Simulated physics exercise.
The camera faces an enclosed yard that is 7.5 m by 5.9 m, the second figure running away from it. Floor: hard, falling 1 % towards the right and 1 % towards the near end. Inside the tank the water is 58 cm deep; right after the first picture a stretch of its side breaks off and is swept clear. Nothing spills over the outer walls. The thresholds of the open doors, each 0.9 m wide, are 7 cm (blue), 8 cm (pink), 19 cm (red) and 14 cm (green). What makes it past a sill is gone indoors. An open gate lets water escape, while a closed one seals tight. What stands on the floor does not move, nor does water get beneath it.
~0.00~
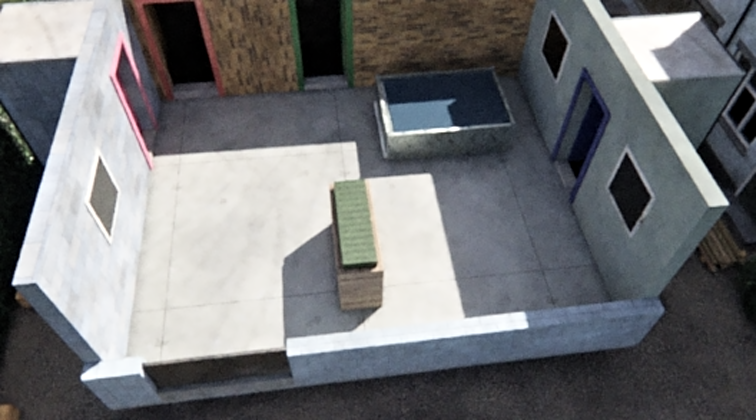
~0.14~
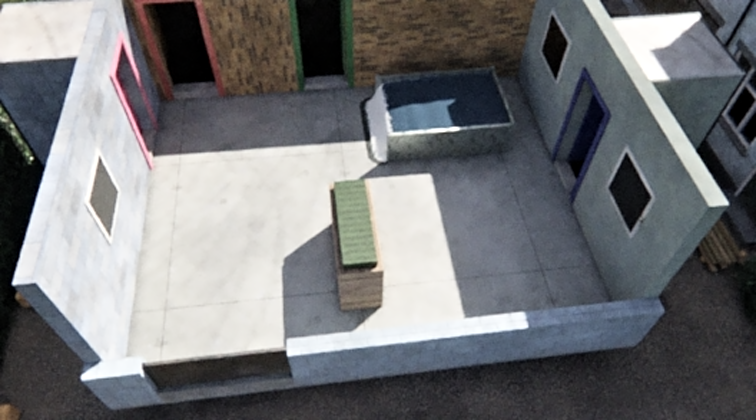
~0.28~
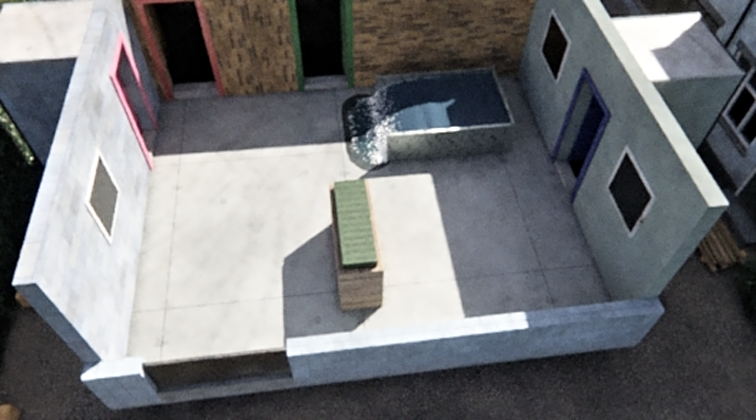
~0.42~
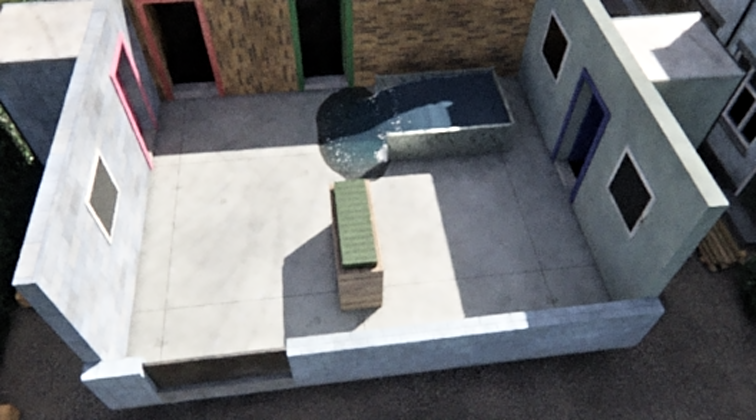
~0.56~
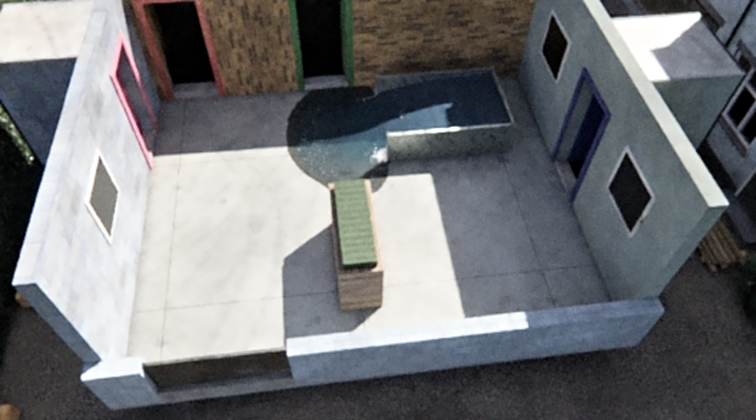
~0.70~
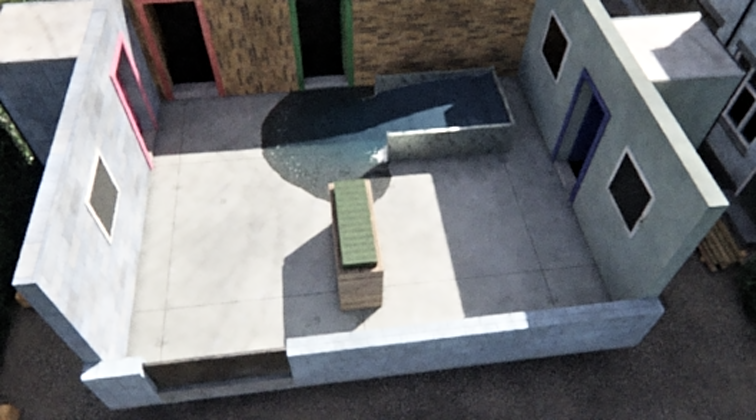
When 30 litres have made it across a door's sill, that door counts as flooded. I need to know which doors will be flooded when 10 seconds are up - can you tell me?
Outcome: The blue door stops short of the limit; the pink door overruns the limit; the red door stops short of the limit; the green door stops short of the limit.
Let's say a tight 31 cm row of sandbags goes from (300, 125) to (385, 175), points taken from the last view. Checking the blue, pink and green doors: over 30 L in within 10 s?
Note - blue: Limit held; pink: Limit exceeded; green: Limit exceeded.
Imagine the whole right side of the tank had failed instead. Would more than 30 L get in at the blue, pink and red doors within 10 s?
Blue beyond, pink short, red short.
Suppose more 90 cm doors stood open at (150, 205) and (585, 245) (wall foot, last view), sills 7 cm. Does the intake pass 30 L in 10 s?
The first doorway goes beyond and the second stays inside.
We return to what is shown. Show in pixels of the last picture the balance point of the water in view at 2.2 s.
Balance point at about (334, 138).
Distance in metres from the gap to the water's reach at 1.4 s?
Around 4.4 metres.
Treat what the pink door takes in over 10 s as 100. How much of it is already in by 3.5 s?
About 65%.
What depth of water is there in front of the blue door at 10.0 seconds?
I'd put it at around 4.5 cm deep.
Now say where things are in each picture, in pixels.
The first frame shows the tank at (443, 103) is whole and still, 58 cm deep.
In the second frame, the front is at (373, 99), 0.9 m from the gap at (384, 121); 0.4 m2 of floor is under water; 58 cm left at the back of the tank.
In the third frame, the front is at (355, 99), 1.0 m from the gap at (384, 123); 1.2 m2 of floor is under water; 58 cm left at the back of the tank.
In the fourth frame, water pours out at (384, 124) and has run 1.4 m, to a hidden place; typically 8 cm deep outside, 58 cm at the tank's back.
In the fifth frame, water pours out at (384, 124) and has run 1.8 m, to (292, 122); typically 6 cm deep outside, 58 cm at the tank's back.
In the sixth frame, water pours out at (384, 124) and has run 2.3 m, to (268, 155); typically 5 cm deep outside, 56 cm at the tank's back.
After 1.4 s water covers 30 % of the floor and is deepest (24 cm) near (374, 140); blue door not reached, pink door 5 cm at the sill, 0 L in, red door not reached, green door 13 cm at the sill, 0 L in.
After 2.2 s water covers 40 % of the floor and is deepest (30 cm) near (161, 104); blue door not reached, pink door 18 cm at the sill, 30 L in, red door 9 cm at the sill, 0 L in, green door 13 cm at the sill, 0 L in.
After 3.5 s water covers 50 % of the floor and is deepest (25 cm) near (123, 381); blue door not reached, pink door 22 cm at the sill, 115 L in, red door 17 cm at the sill, 3 L in, green door 9 cm at the sill, 1 L in.
After 6.0 s water covers 60 % of the floor and is deepest (18 cm) near (175, 375); blue door not reached, pink door 8 cm at the sill, 181 L in, red door 7 cm at the sill, 5 L in, green door 4 cm at the sill, 1 L in.
After 10.0 s water covers 90 % of the floor and is deepest (13 cm) near (214, 371); blue door 4 cm at the sill, 0 L in, pink door 2 cm at the sill, 183 L in, red door 1 cm at the sill, 5 L in, green door 3 cm at the sill, 1 L in.
